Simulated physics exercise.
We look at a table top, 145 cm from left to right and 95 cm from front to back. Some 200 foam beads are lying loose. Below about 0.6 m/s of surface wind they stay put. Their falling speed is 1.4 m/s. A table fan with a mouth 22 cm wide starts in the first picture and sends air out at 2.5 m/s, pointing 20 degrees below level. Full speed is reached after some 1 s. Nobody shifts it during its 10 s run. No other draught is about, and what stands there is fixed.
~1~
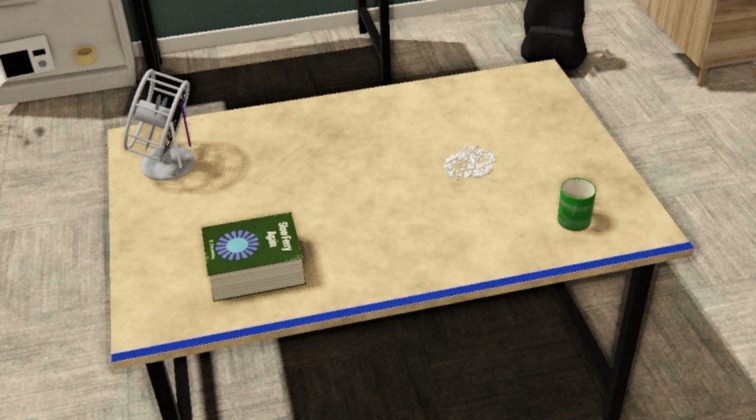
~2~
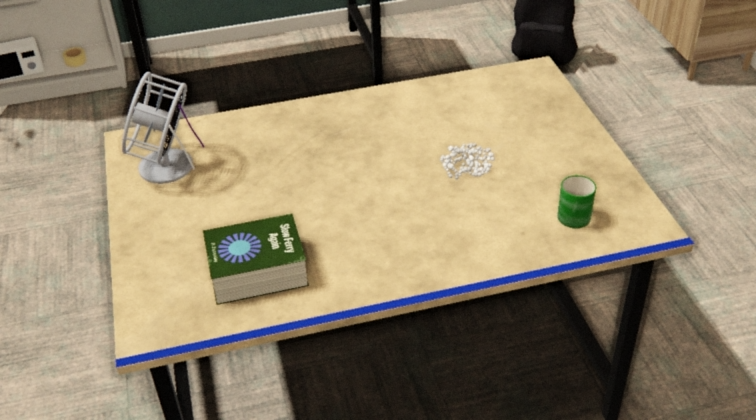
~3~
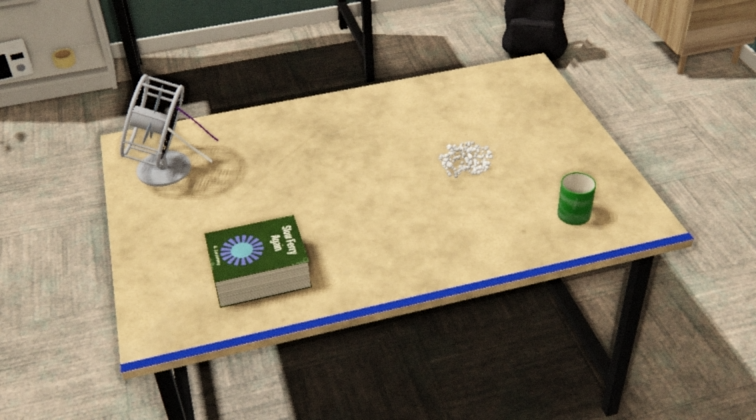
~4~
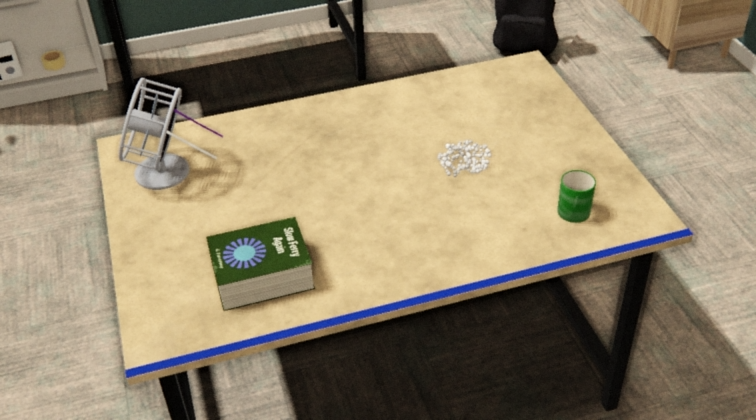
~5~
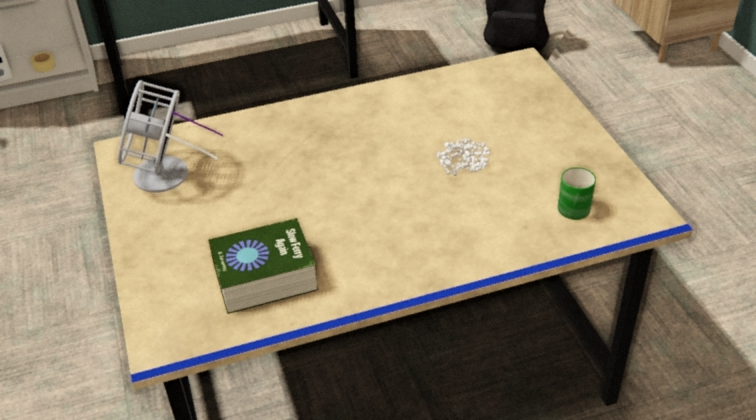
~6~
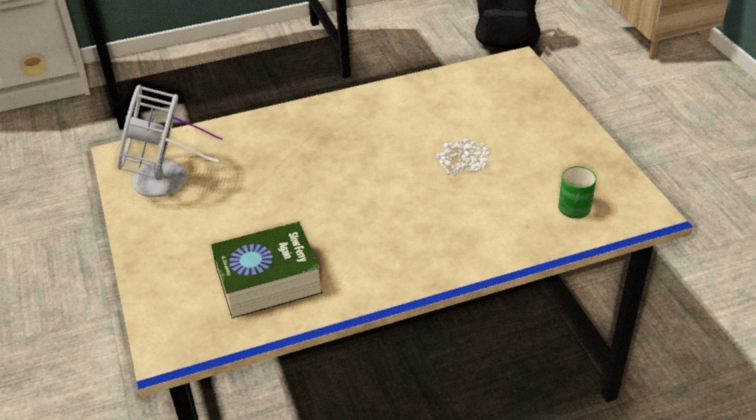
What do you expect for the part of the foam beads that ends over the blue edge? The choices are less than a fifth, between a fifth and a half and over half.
The share over the blue edge is less than a fifth.
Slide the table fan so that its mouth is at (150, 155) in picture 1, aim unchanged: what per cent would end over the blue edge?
Then about 0 %.
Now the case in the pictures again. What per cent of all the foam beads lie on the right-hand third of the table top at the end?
Some 0 per cent.
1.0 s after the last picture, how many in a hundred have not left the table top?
Some 0 per cent.
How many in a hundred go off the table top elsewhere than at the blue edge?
Some 100 per cent.
Then, 1.0 s after the last picture, 0 % are on the move or not yet settled, 0 % are over the blue edge.
Then, 2.2 s after the last picture, 0 % are on the move or not yet settled, 0 % are over the blue edge.
Then, 4.6 s after the last picture, 0 % are on the move or not yet settled, 0 % are over the blue edge.
Then, 9.1 s after the last picture, at the end, 0 % are over the blue edge.
